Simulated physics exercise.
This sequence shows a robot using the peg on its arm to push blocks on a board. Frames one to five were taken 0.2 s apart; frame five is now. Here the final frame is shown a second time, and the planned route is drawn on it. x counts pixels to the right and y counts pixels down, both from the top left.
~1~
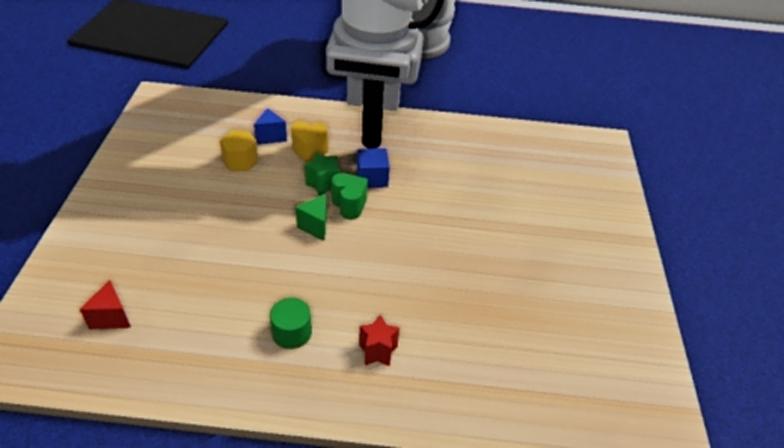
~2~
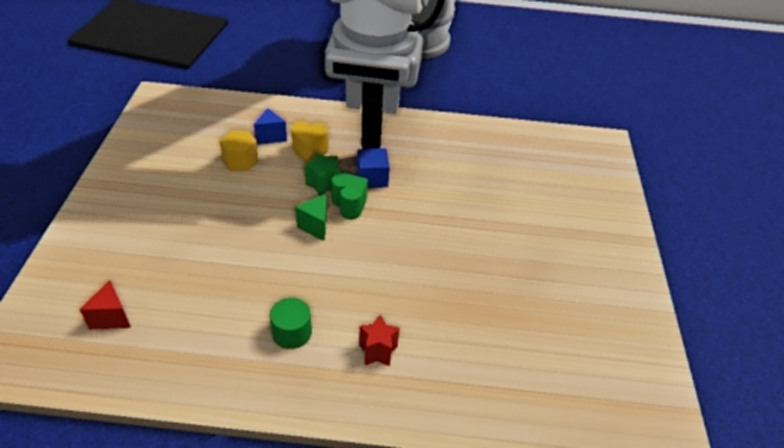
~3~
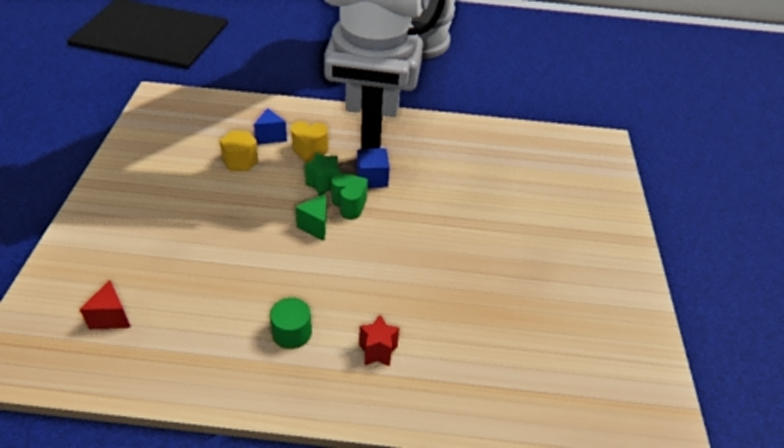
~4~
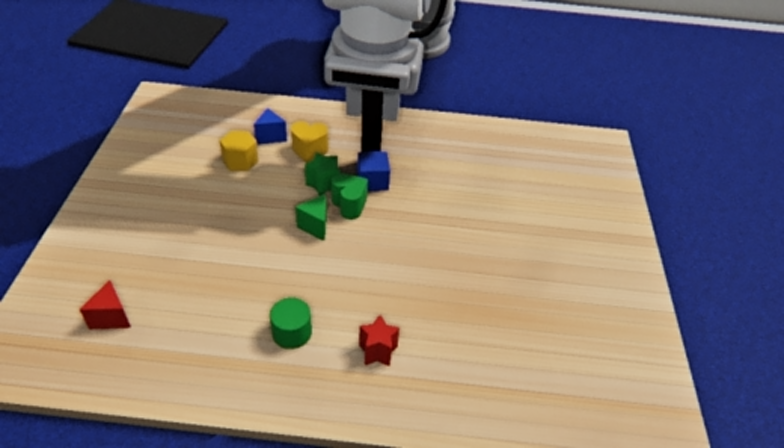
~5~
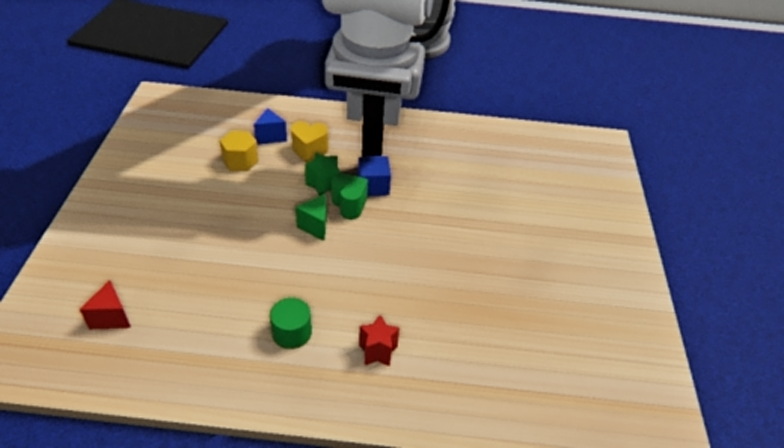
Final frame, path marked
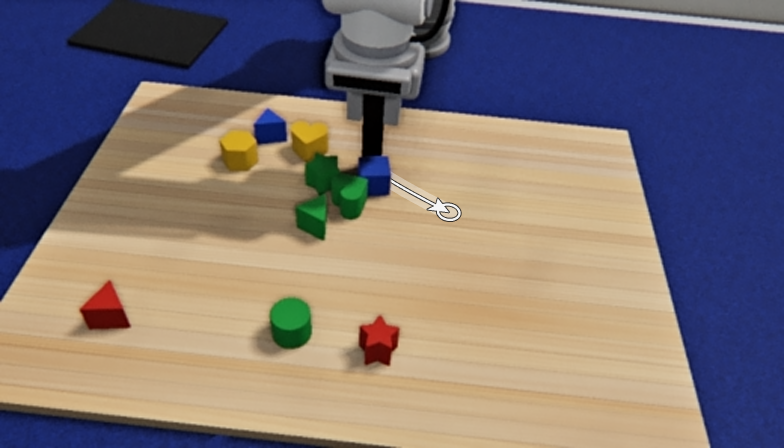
On a light wooden board over a blue surface, a robot arm holds its dark peg behind a blue block, beside a cluster of green blocks. The peg stays nearly still at first, then nudges the blue block slightly toward the viewer, while the red blocks stay put.
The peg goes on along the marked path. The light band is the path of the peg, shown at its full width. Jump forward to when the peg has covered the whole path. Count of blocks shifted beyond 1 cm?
I'd say one block gets moved.
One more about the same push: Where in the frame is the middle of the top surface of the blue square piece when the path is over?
My estimate: (385, 179).
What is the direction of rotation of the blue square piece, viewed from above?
The answer is clockwise.
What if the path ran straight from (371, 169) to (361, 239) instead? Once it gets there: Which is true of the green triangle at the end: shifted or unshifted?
Here's my answer: The green triangle gets displaced.
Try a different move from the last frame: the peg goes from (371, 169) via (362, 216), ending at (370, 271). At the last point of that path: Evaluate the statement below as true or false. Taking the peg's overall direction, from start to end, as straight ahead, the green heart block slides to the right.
True - the claim holds.
Path on the board, from (371, 169) via (408, 191), ending at (449, 212).
The first path, step by step. One third of the way, peg (397, 174); green heart block (348, 187); blue square piece (384, 179), turned 50° clockwise.
Two thirds of the way, peg (423, 188); green heart block (348, 187); blue square piece (385, 179), turned 50° clockwise.
At the end, peg (450, 202); green star in place; green heart block (348, 187); blue square piece (385, 179), turned 50° clockwise.
